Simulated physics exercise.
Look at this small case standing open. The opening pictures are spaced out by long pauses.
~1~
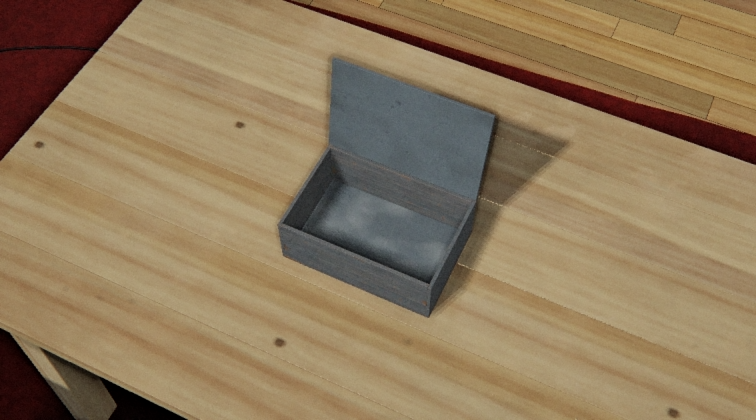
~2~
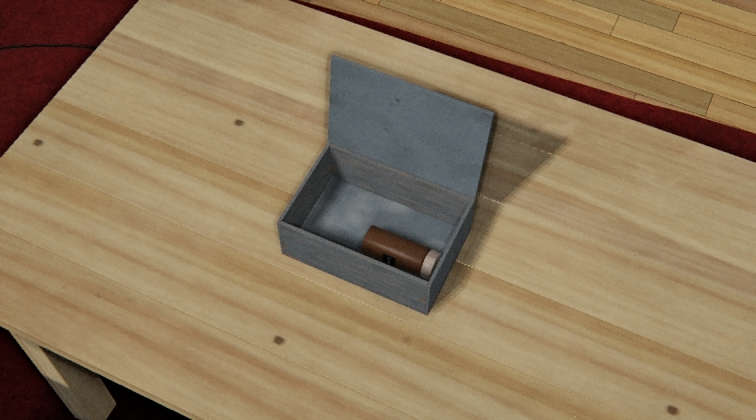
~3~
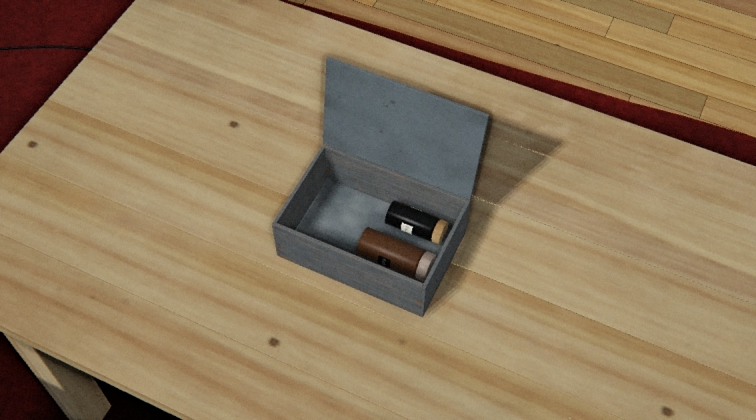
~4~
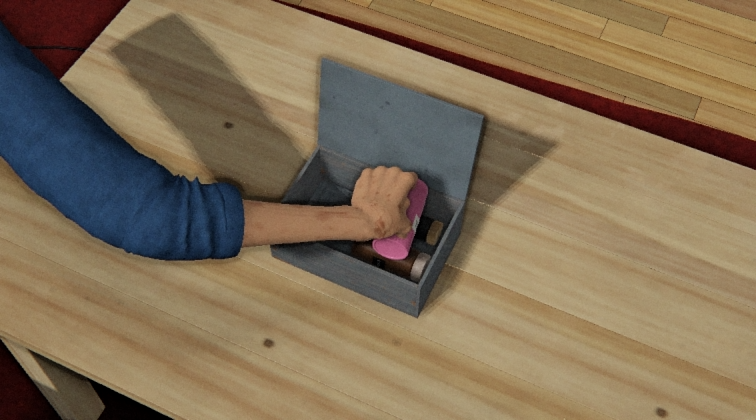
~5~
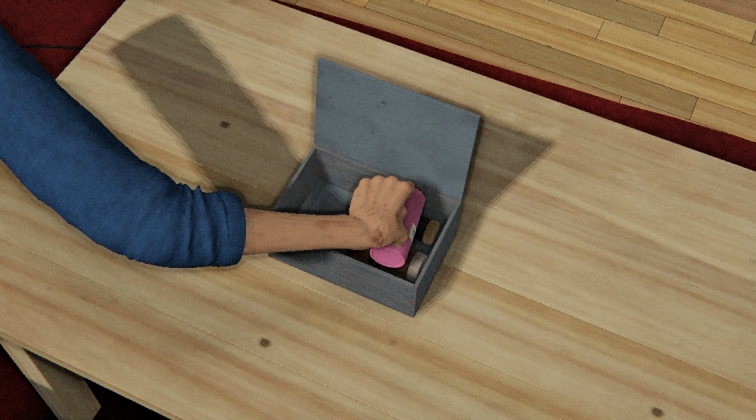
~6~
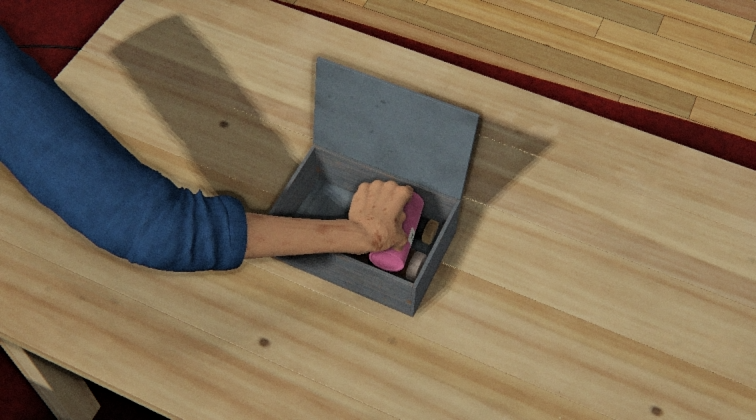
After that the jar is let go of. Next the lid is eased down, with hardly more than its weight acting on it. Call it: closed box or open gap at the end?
Open gap.
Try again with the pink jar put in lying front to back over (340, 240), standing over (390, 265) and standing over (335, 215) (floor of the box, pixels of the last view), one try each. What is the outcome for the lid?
In order: The lid fits down, then gets blocked, then gets blocked.
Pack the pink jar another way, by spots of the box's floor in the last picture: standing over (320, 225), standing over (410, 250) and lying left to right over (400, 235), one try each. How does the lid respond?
In order: Lid stays open, lid stays open, lid shuts.
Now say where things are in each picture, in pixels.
In the first frame, the last thing is not in view yet.
In the second frame, the last thing is not in view yet.
In the third frame, the last thing is not in view yet; black shaker (417, 223).
The fourth frame shows coming down.
The fifth frame shows coming down.
The sixth frame shows in place under the hand.
Then, 1.10 s on from there, lid starting down; pink jar shifted a little near (403, 223).
Then, 1.60 s on from there, lid 58° above the rim; pink jar shifted a little near (403, 223).
Then, 2.00 s on from there, lid 26° above the rim.
In the end, lid 17° above the rim; all 3 unmoved. At the end, from the last picture's camera, pink jar near (399, 231).
